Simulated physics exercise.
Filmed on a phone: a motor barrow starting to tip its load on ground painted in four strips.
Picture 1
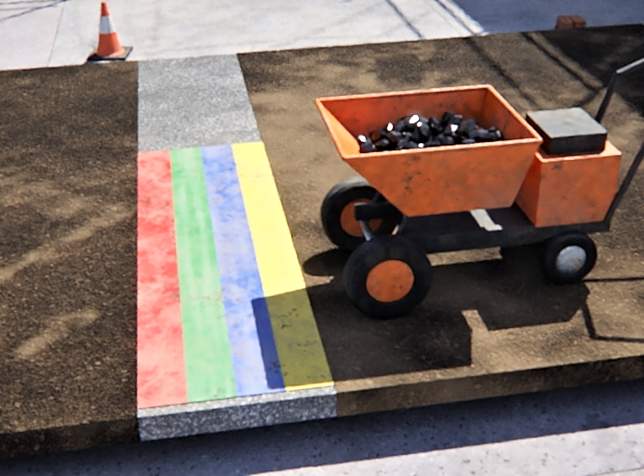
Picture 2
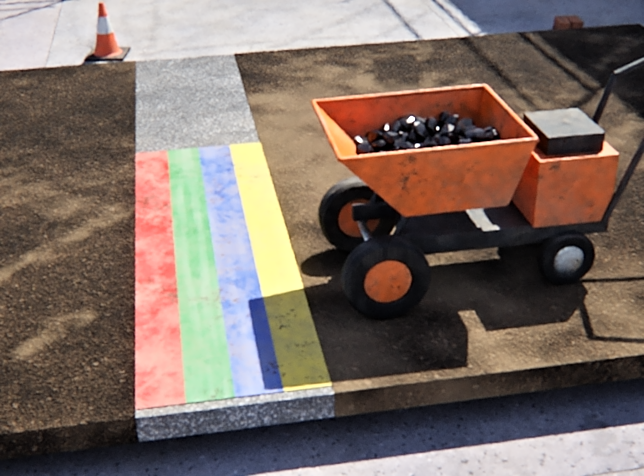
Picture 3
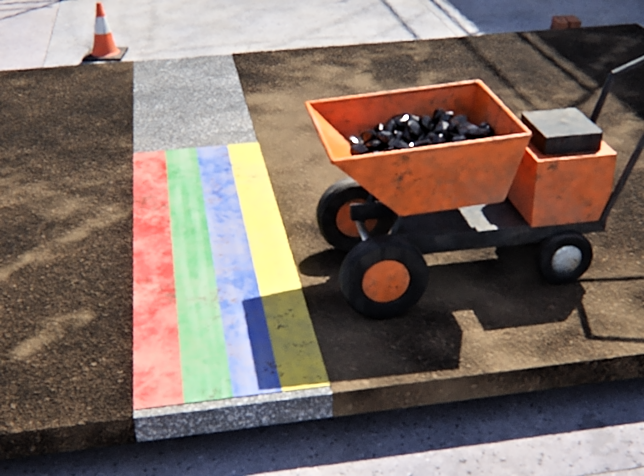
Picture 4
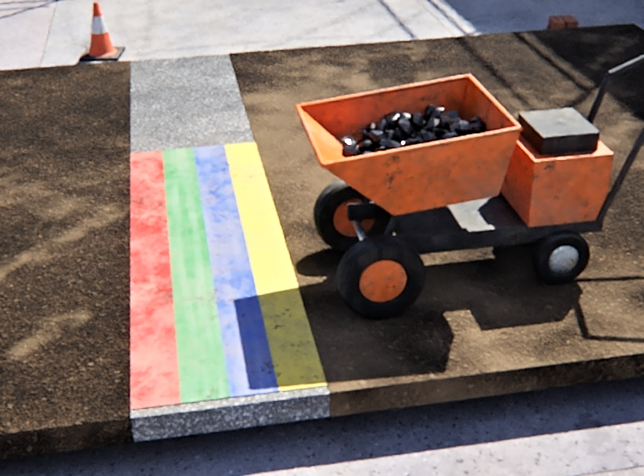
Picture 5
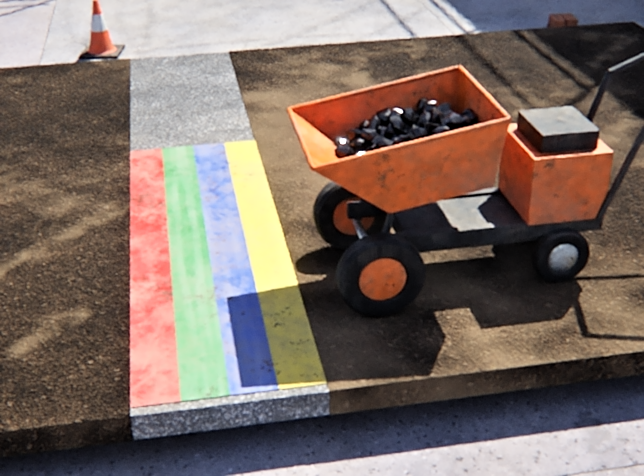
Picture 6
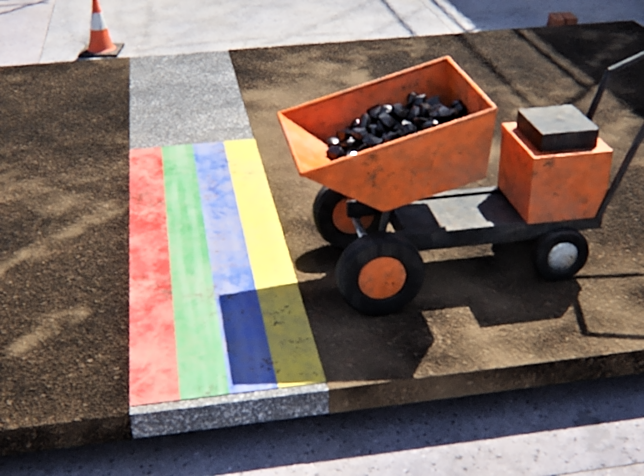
Orange skip of a motor barrow loaded with black coal tilting gradually toward the left beside red, green, blue and yellow ground strips.
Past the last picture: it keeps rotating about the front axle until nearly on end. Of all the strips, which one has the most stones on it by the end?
Most stones end on the green strip.
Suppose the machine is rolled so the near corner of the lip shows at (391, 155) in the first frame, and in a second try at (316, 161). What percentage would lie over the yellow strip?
That works out to 20 per cent for the first position and 0 per cent for the second.
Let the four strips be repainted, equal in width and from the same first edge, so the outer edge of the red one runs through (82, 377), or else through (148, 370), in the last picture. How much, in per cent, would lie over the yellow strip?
First 0 in a hundred, then 0 in a hundred.
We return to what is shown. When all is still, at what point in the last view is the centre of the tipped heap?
Near (190, 291), more or less.
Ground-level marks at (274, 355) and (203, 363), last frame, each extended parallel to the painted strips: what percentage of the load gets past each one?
In order: 70 percent, then 40 percent.
Soon, skip tipped steeply; all in the skip.
A while on, skip tipped steeply; most in the skip; a stray few over the blue strip; a small part over the green strip; a stray few over the red strip; a stray few off the paint.
Towards the end, skip tipped right over; about a quarter in the skip; a small part over the blue strip; about a third over the green strip; about a quarter over the red strip; a small part off the paint.
Finally, skip tipped right over; about a quarter in the skip; none over the yellow strip; a small part over the blue strip; about a third over the green strip; about a quarter over the red strip; a small part off the paint.
